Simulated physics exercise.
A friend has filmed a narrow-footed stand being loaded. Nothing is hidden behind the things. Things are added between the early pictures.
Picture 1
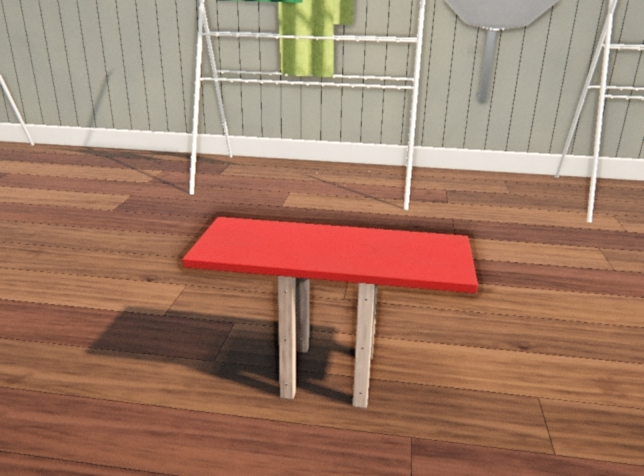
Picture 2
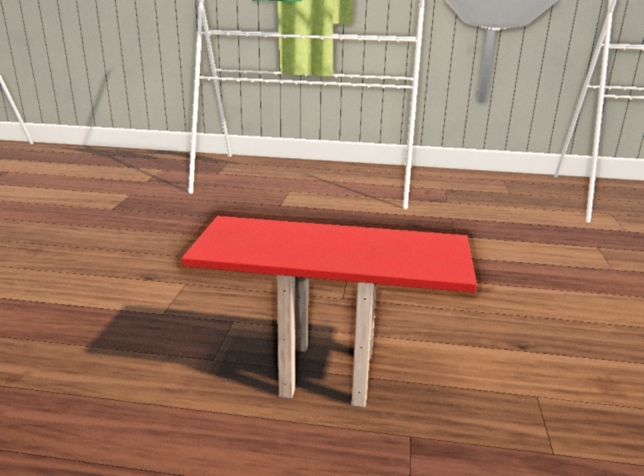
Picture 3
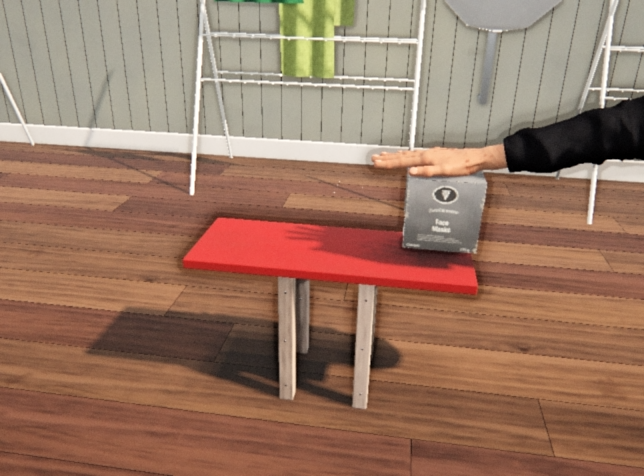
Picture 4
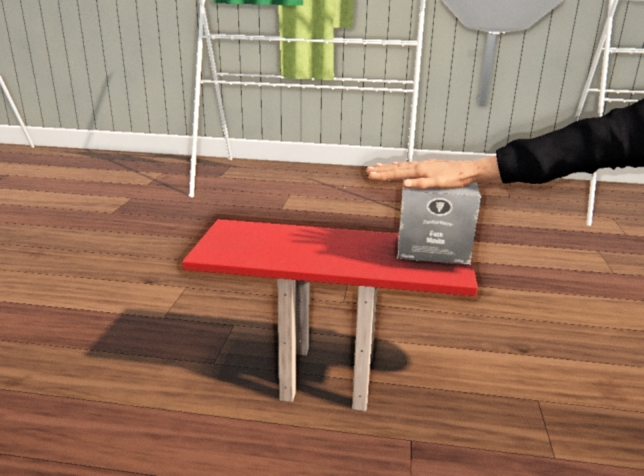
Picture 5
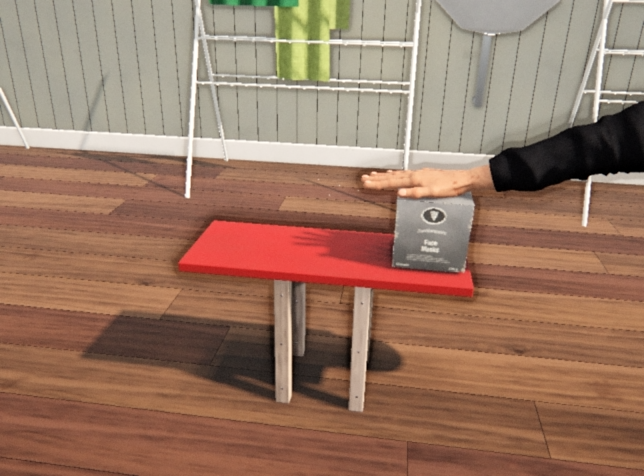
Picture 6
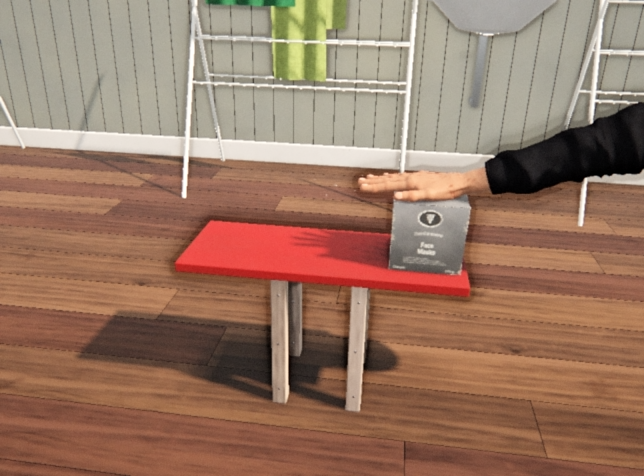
A grey box, under the flat hand of a black-sleeved arm reaching in from the right, appears at the right end of a red-topped trestle that is empty at first, on a wooden floor seen from slightly above. Behind stand white racks, one hung with green cloth, against a pale panelled wall. The hand and box shift slightly left and nearer the front edge, while the camera sways faintly.
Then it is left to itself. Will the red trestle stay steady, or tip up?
Outcome: The red trestle holds firm.
Then, 0.28 s later than the last frame, red trestle at rest near (325, 255).
When it is over, the red trestle stays flat on its feet, near (325, 255).
